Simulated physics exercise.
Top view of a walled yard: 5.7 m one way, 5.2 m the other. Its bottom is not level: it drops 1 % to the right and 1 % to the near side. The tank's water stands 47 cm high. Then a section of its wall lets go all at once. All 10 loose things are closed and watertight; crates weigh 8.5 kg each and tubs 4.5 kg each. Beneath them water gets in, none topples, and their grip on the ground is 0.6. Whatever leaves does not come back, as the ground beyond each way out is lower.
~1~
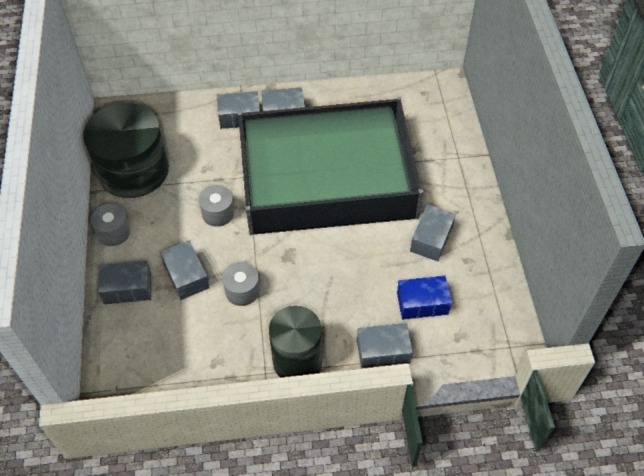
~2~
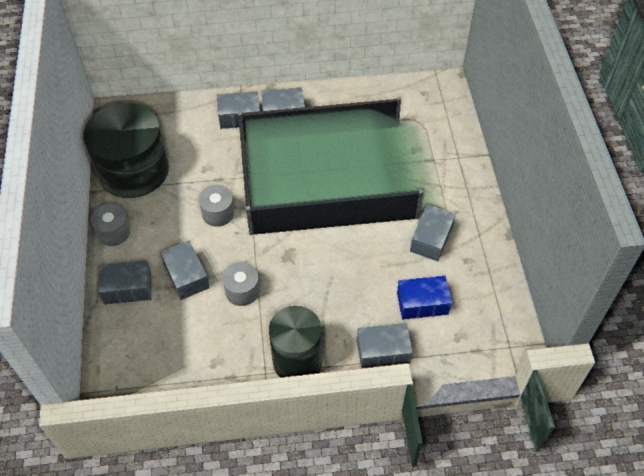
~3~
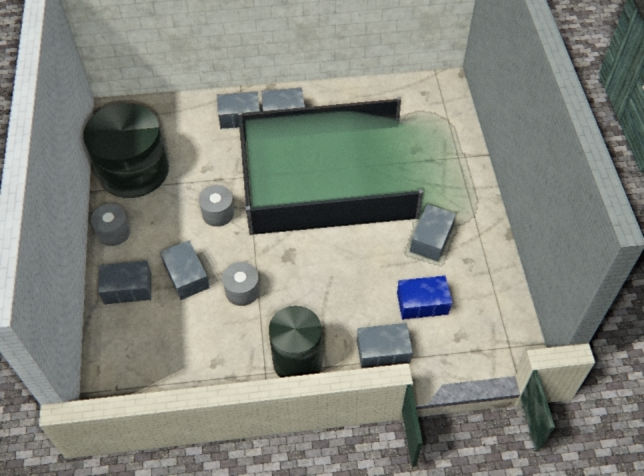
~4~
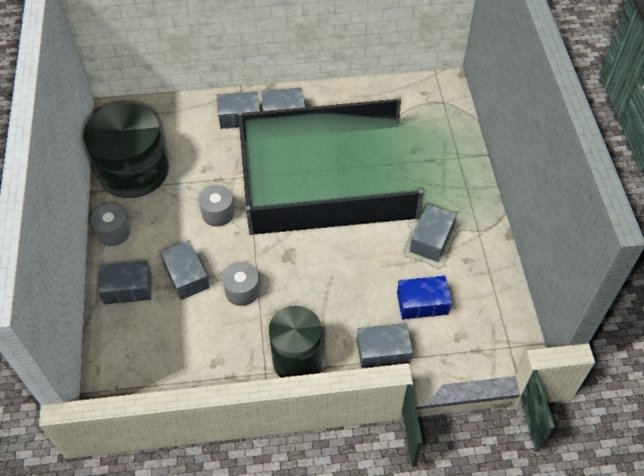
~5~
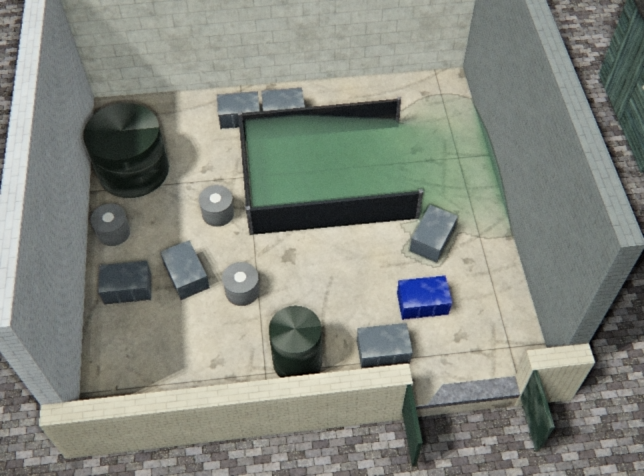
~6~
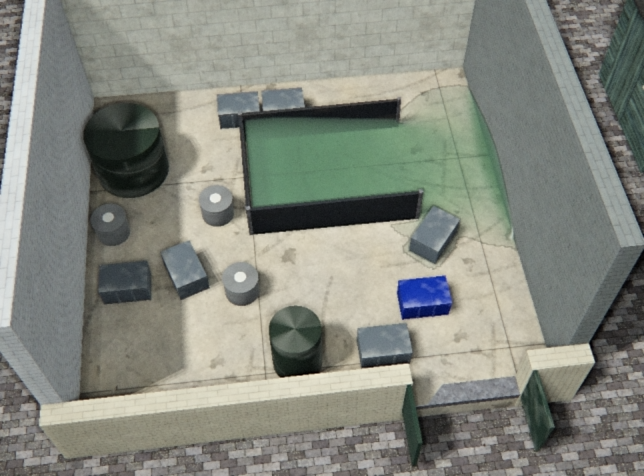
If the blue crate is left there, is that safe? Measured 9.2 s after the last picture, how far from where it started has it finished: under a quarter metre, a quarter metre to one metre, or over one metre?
A quarter metre to one metre.
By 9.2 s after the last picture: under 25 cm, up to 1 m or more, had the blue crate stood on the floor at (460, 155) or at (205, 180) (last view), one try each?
From the first spot it goes a long way, and from the second it goes a long way.
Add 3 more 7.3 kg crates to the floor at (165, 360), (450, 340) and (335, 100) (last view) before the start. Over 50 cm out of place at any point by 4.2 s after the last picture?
Lab note - in order: Below threshold / above threshold / above threshold.
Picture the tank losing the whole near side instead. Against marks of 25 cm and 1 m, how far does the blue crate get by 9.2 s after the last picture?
Under that change, the blue crate covers a big distance.
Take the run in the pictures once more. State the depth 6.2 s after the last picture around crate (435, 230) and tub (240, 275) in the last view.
Depths: Near 2 cm, then near 1 cm.
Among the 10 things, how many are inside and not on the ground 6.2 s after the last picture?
Then: 2.
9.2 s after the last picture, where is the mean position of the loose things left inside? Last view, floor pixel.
I'd put it around (251, 266).
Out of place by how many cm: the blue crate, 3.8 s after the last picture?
By then it has shifted roughly 40 cm.
Then, 1.2 s after the last picture the blue crate is near (425, 291), 0.0 m from its start, aground; 0 of 10 are out; 0 afloat.
Then, 3.8 s after the last picture the blue crate is near (394, 306), 0.4 m from its start, aground; 0 of 10 are out; 2 afloat.
Then, 6.2 s after the last picture the blue crate is near (394, 306), 0.4 m from its start, aground; 0 of 10 are out; 2 afloat.
Then, 9.2 s after the last picture the blue crate is near (394, 306), 0.4 m from its start, afloat; 0 of 10 are out; 7 afloat.
